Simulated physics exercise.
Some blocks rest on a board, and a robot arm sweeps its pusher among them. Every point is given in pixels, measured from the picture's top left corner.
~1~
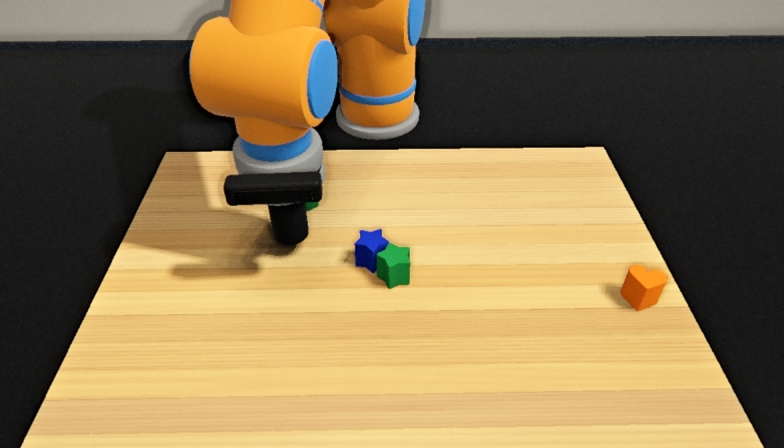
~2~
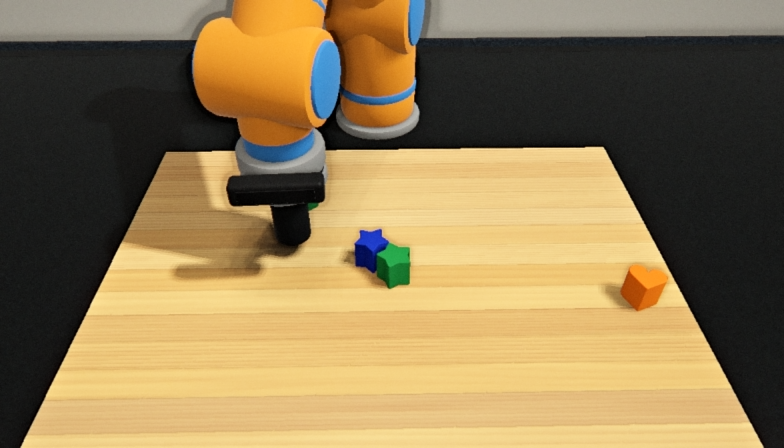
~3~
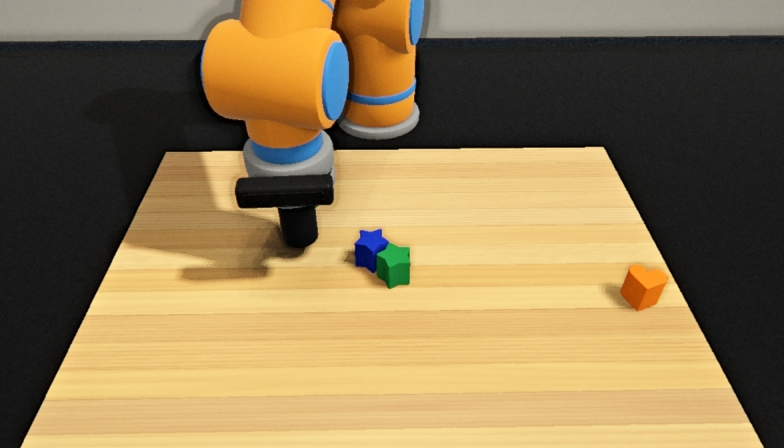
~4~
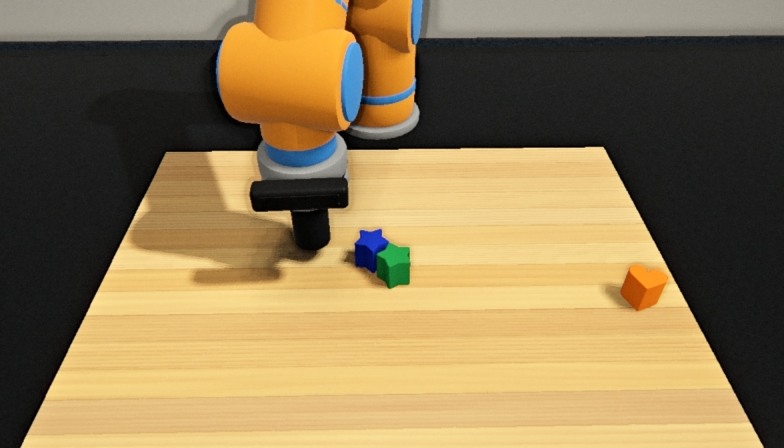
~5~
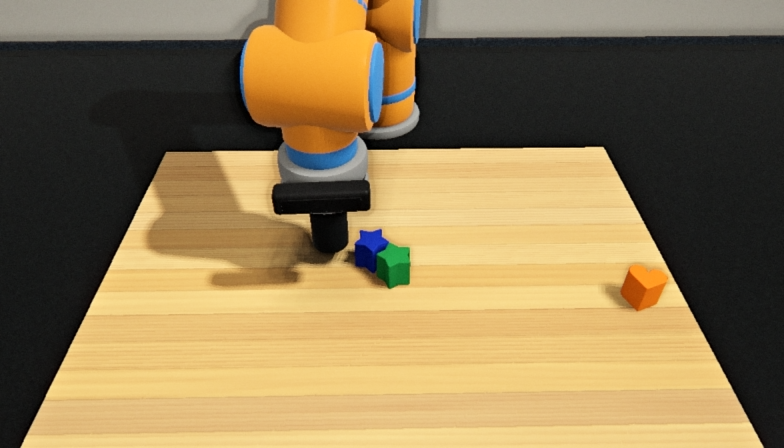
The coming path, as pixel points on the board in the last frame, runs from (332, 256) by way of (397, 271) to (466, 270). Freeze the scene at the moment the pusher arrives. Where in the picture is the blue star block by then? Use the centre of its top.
Most likely (499, 245).
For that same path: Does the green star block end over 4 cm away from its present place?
Yes, that is what happens.
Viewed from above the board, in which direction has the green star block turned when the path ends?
That block twists clockwise.
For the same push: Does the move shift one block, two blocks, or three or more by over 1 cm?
Put simply, two blocks are moved more than 1 cm.
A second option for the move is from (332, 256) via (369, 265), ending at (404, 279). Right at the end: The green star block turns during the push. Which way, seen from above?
Seen from overhead, it turns clockwise.
The first path, step by step. One third of the way, pusher at (374, 253); blue star block at (406, 246); green star block at (424, 262).
Two thirds of the way, pusher at (421, 257); blue star block at (453, 248), turned 15° anticlockwise; green star block at (453, 269), turned 65° clockwise.
At the end, pusher at (467, 255); blue star block at (499, 245), turned 20° anticlockwise; green star block at (467, 271), turned 130° clockwise.
